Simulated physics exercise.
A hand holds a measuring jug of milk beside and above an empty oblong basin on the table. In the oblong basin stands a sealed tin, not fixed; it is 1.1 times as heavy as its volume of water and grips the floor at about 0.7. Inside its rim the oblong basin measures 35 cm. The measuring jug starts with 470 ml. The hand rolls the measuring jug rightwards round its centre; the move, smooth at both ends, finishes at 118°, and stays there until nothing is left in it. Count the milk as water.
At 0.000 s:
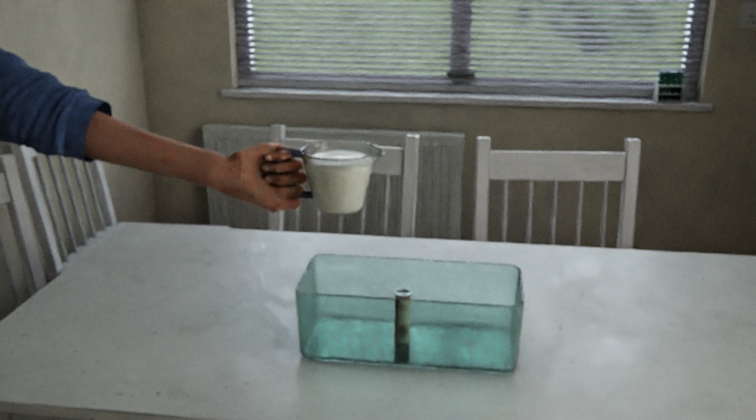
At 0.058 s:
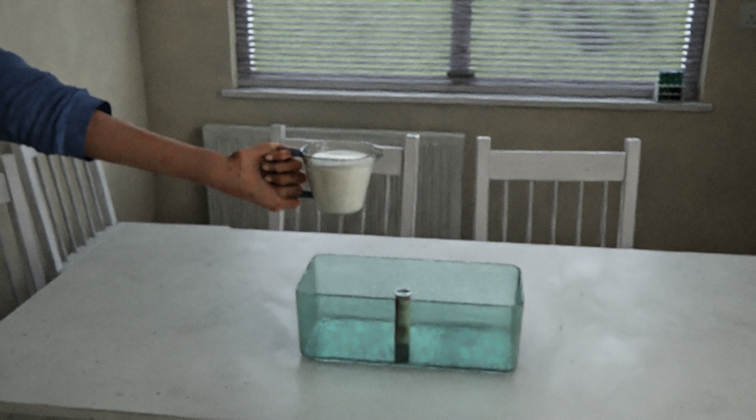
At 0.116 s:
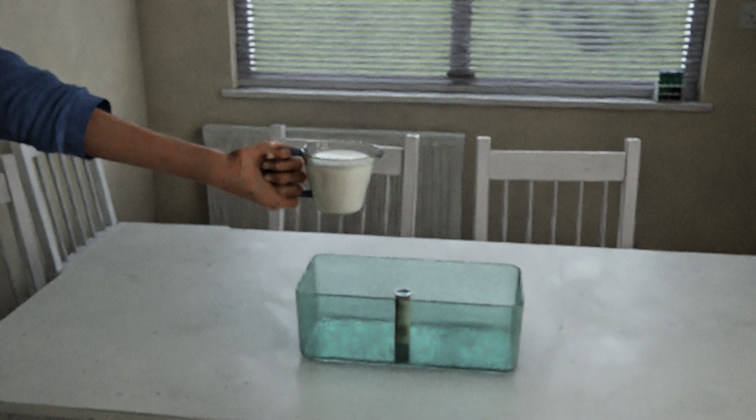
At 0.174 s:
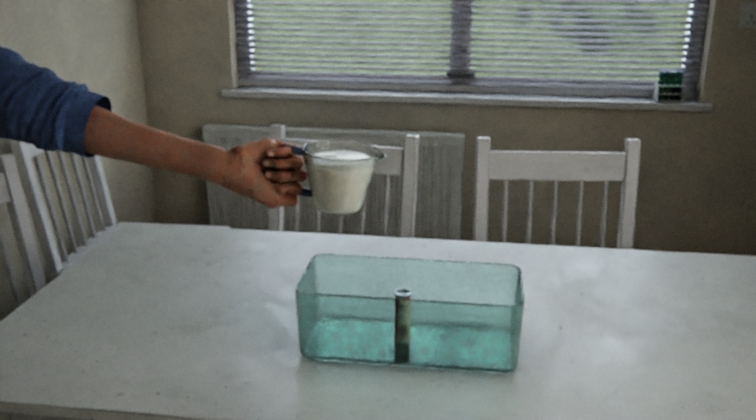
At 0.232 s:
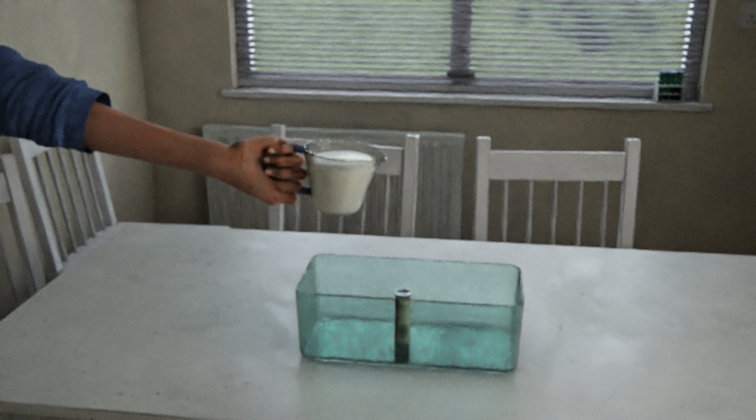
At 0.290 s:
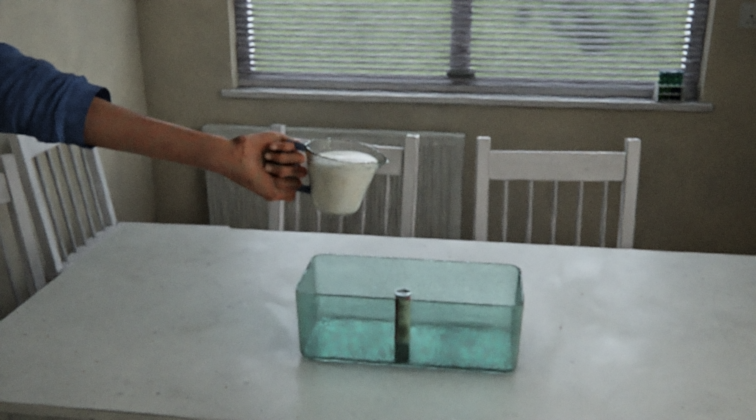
A hand held a measuring jug of milk above a greenish, see-through basin with a tin standing in it on a white table, then slowly tilted the jug slightly to the right.
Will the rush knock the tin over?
It remains upright.
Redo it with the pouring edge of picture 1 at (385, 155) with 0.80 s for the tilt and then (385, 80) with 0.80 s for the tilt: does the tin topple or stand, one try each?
First it topples; then it topples.
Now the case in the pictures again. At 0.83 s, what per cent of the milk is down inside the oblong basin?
Near 16 in a hundred.
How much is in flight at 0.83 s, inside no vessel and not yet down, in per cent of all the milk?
Near 24 in a hundred.
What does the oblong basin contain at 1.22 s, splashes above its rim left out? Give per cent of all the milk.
Some 88 per cent.
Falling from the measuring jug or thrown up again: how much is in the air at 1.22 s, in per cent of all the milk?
Near 8 in a hundred.
Then, 0.83 s in, the tilt is 63° and 60 per cent is still to pour; the tin stands where it began.
Then, 1.22 s in, the tilt is 104° and 4 per cent is still to pour; the tin stands where it began.
Then, 1.63 s in, the tilt is 118° and 0 per cent is still to pour; the tin stands where it began.
Then, 2.08 s in, the tilt is 118° and 0 per cent is still to pour; the tin stands where it began.
Finally, the tin stands where it began.
